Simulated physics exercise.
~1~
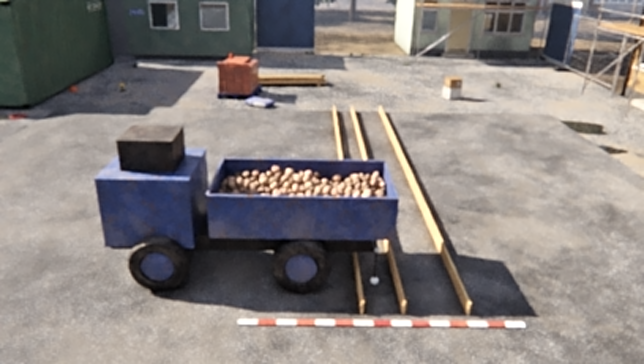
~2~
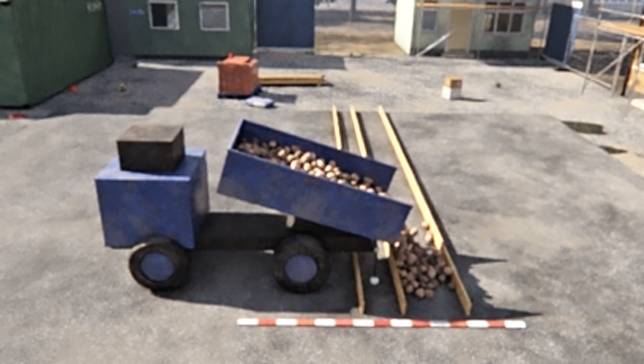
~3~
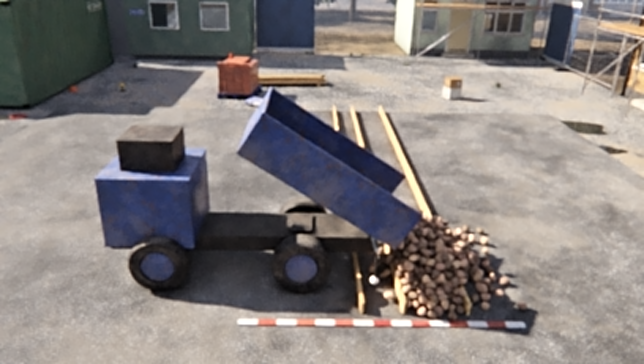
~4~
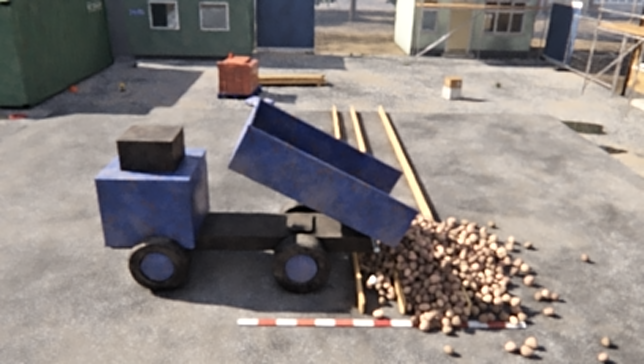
A blue toy-like dump truck tipped its loaded bed up, and brownish stones slid out to the right onto wooden boards, piling up until the raised bed looked empty and a few stones lay scattered past the last board and the striped staff.
